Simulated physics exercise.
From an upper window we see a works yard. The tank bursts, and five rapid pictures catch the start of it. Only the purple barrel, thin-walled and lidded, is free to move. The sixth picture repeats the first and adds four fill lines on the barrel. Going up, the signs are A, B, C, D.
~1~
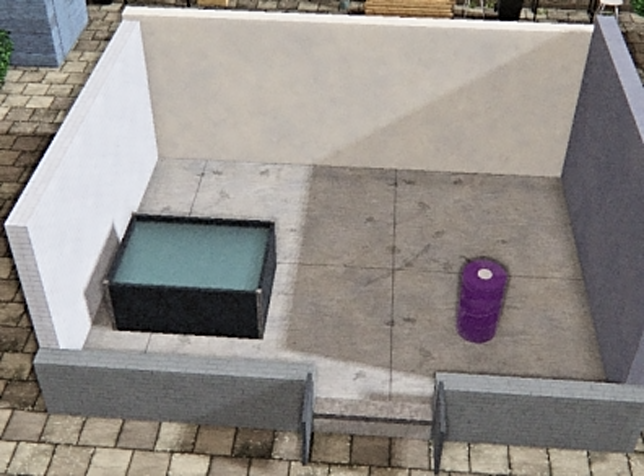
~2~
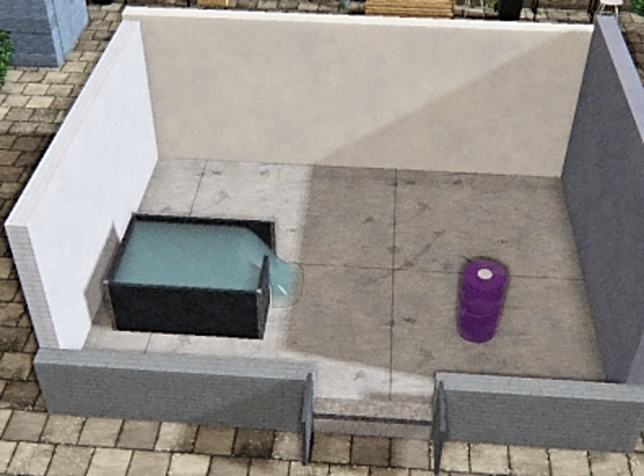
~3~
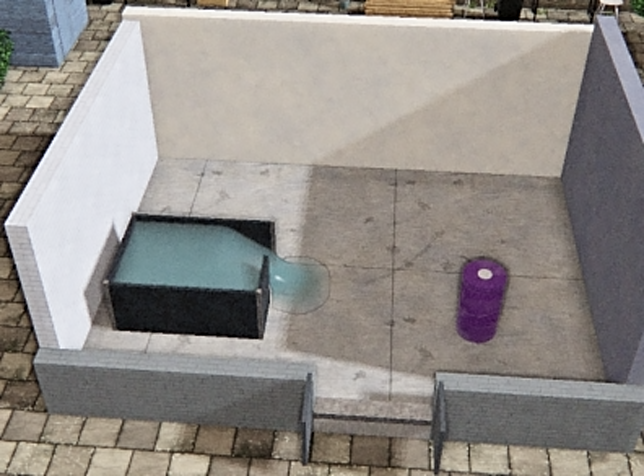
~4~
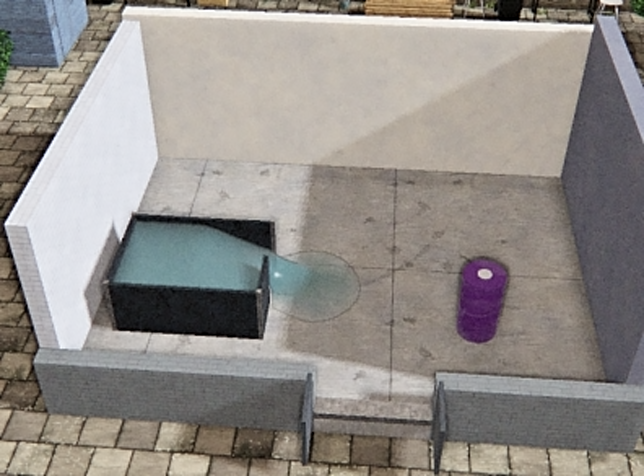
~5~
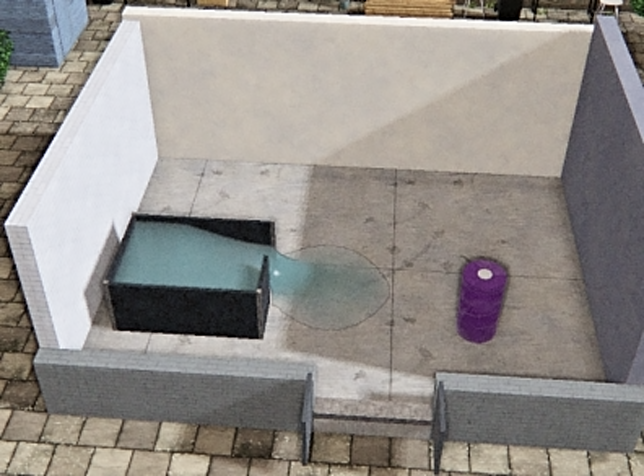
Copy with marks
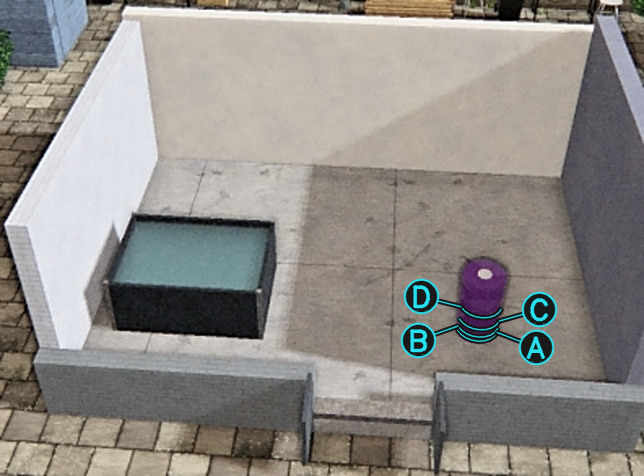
Water pours from the right side of a dark tank and spreads across the paved yard.
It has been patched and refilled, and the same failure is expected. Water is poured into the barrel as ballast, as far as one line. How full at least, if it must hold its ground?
Line C.
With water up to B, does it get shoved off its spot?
Yes, it does.
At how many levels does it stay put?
Two.
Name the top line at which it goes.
Here it is line B.
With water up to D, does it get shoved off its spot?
No.
In cyan, A at (478, 341); B at (478, 337); C at (479, 329); D at (481, 317); from the bottom up A, B, C, D.
With A, it is pushed about twice its own width away.
With B, it is pushed about its own width away.
With C, it does not move.
With D, it does not move.
